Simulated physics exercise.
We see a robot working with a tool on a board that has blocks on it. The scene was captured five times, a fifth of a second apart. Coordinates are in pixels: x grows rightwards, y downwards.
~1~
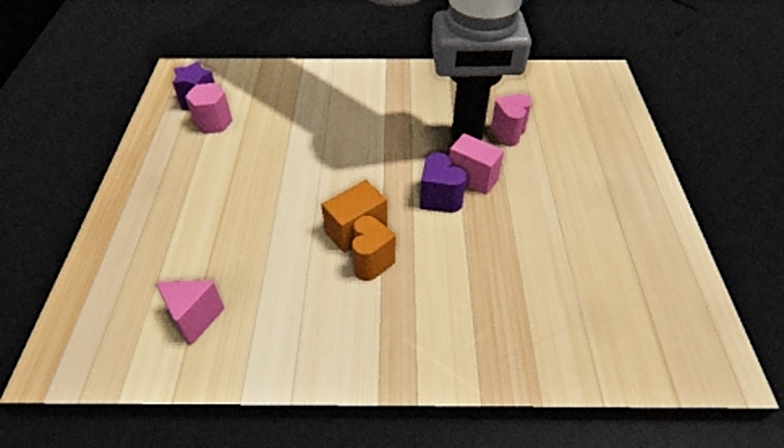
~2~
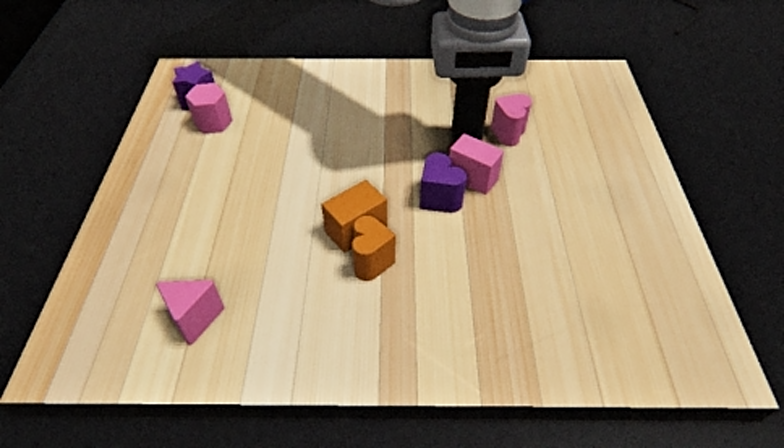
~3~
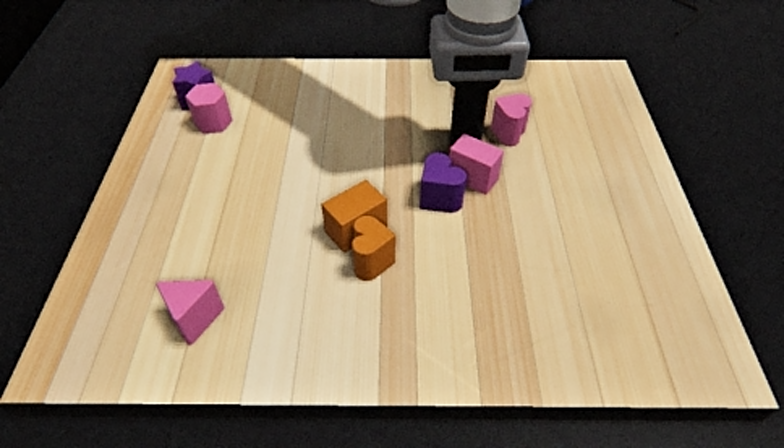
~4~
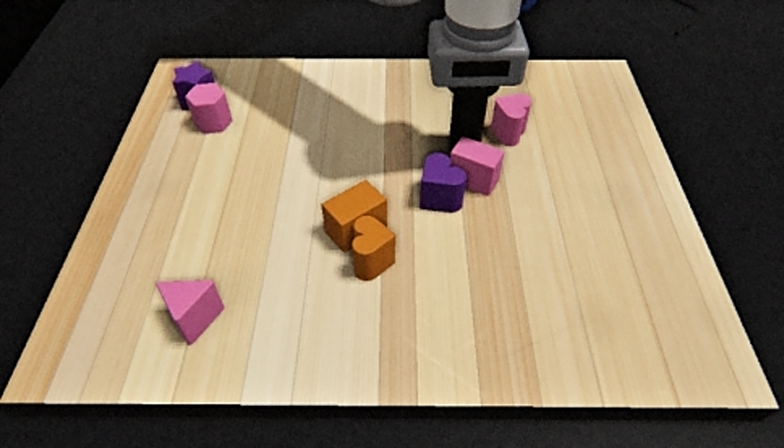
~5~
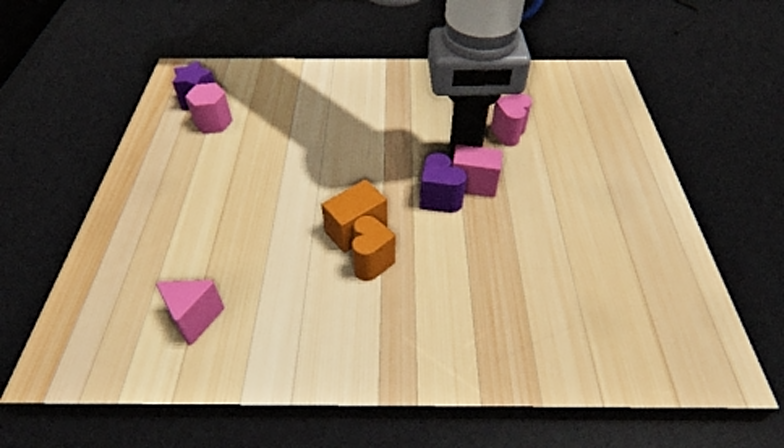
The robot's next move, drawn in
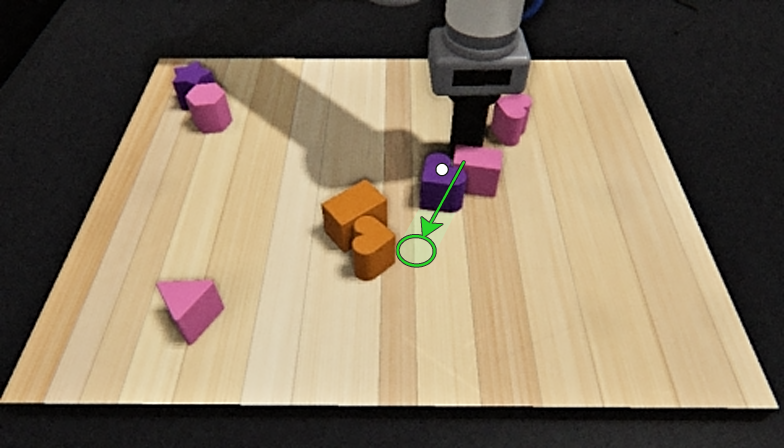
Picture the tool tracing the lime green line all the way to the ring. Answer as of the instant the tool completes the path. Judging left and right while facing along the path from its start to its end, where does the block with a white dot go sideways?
Out to the left.
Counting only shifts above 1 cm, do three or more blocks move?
It seems not.
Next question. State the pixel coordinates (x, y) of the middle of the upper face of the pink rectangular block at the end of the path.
Its top middle is near (484, 175).
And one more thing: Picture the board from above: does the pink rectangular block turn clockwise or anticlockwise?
Watching from overhead, you'd notice the pink rectangular block rotating counter-clockwise.
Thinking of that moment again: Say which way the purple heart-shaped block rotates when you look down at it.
The sense of turning is anti-clockwise.
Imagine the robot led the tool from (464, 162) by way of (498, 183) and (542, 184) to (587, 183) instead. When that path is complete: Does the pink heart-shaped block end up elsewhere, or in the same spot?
It ends up on the same spot.
Path on the board, from (464, 162) to (416, 250); the dot is on the purple heart-shaped block.
What follows on the original path. One third of the way, tool at (450, 182); purple heart-shaped block at (434, 187), turned 15° clockwise; pink rectangular block at (482, 173), turned 60° anticlockwise.
Two thirds of the way, tool at (434, 211); purple heart-shaped block at (421, 221); pink rectangular block at (484, 175), turned 70° anticlockwise.
At the end, tool at (416, 243); orange heart-shaped block in place; purple heart-shaped block at (416, 256), turned 30° anticlockwise; pink rectangular block at (484, 175), turned 70° anticlockwise.
